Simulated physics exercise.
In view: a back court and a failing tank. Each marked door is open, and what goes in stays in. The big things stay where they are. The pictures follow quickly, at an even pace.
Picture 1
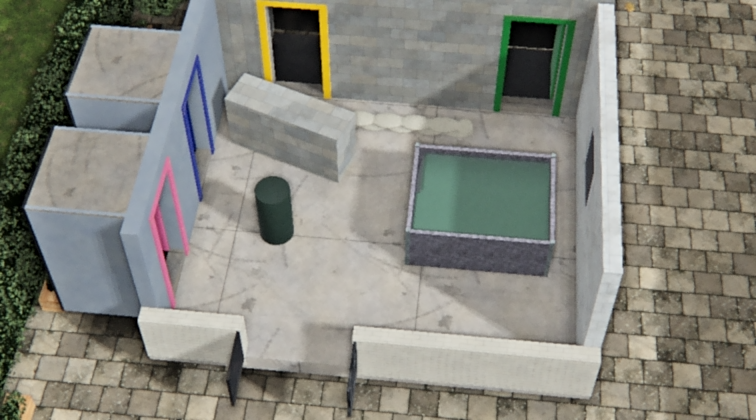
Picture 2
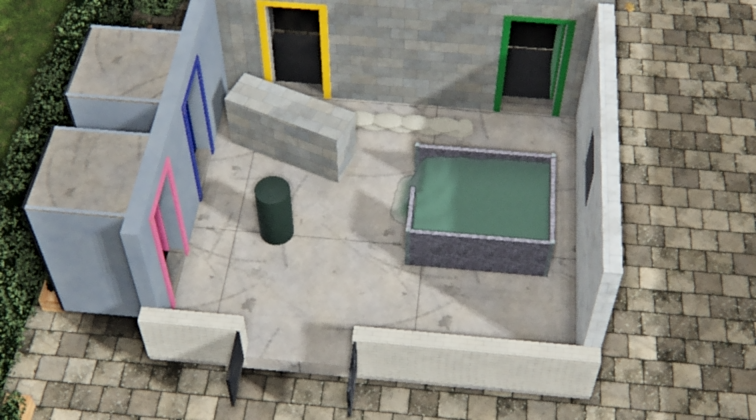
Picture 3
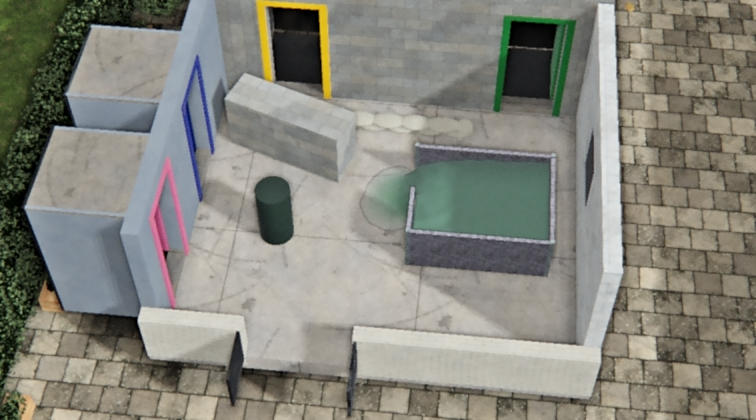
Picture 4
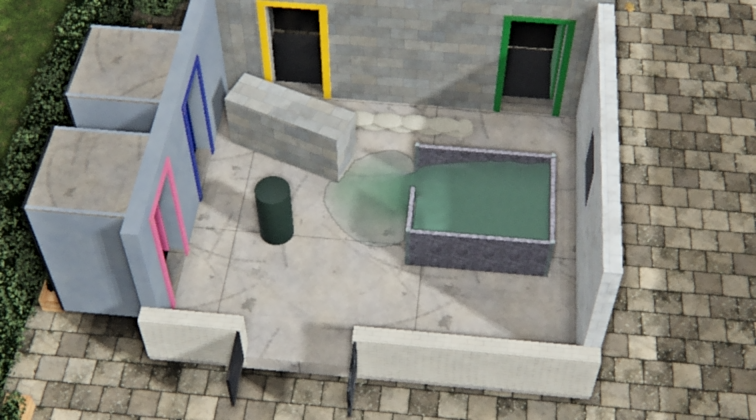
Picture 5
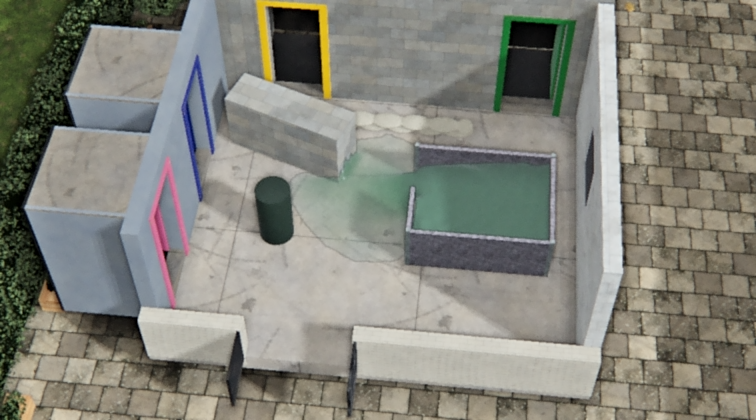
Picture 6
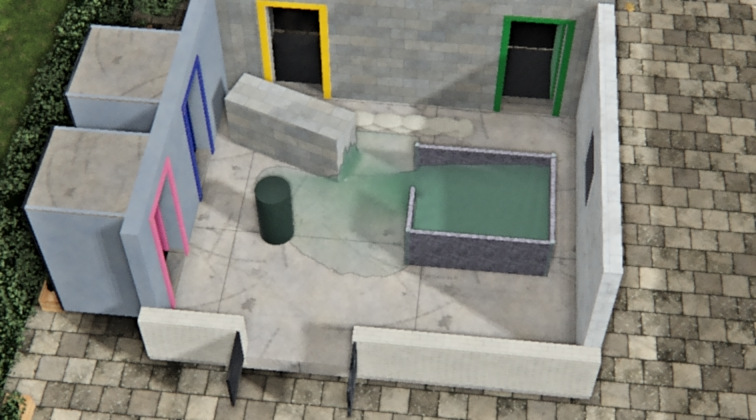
The footage shows a walled court with coloured doorways and a tank of green water; water pours from the tank's left side, spreads left across the floor toward a dark cylinder, and splashes against the end of a grey block.
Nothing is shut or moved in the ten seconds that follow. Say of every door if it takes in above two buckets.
In the end: The yellow door floods; the green door holds within the limit; the blue door floods; the pink door holds within the limit.
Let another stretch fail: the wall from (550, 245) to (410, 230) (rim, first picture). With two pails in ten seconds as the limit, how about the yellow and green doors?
One by one: The yellow one takes more; the green one is over.
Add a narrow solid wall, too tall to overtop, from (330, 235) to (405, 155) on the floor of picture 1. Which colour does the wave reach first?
That is the green one.
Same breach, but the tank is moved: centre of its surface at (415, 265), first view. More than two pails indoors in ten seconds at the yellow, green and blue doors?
Then: Yellow door lets less in; green door is under; blue door passes that mark.
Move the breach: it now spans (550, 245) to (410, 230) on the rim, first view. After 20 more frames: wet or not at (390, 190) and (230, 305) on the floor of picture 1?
In that order: Free of water, flooded.
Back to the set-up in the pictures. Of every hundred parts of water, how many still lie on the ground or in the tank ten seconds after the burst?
Close to 76 %.
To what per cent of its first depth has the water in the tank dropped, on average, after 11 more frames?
About 56 per cent.
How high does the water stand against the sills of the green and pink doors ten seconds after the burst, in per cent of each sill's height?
Roughly 80 per cent, then 30 per cent.
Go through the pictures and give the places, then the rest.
The water tank at (482, 196) is whole and still, in the first picture.
Water pours out at (416, 190) and has run to (402, 220), in the second picture.
Water pours out at (416, 191) and has run to (366, 208), in the third picture.
The front is at (330, 202), out from the gap at (416, 192), in the fourth picture.
Water pours out at (416, 192) and has run to (297, 180), in the fifth picture.
Water pours out at (416, 191) and has run to a hidden place, in the sixth picture.
A moment on, water covers 30 % of the floor; the yellow door not reached, the green door not reached, the blue door under two buckets in, the pink door not reached.
Next, water covers 50 % of the floor; the yellow door wet at the sill, nothing in, the green door not reached, the blue door over two buckets in, the pink door wet at the sill, nothing in.
Then, water covers 70 % of the floor; the yellow door under two buckets in, the green door wet at the sill, nothing in, the blue door far over two buckets in, the pink door wet at the sill, nothing in.
Later, water covers 75 % of the floor; the yellow door far over two buckets in, the green door wet at the sill, nothing in, the blue door far over two buckets in, the pink door wet at the sill, nothing in.
In the end, water covers 95 % of the floor; the yellow door far over two buckets in, the green door wet at the sill, nothing in, the blue door far over two buckets in, the pink door wet at the sill, nothing in.
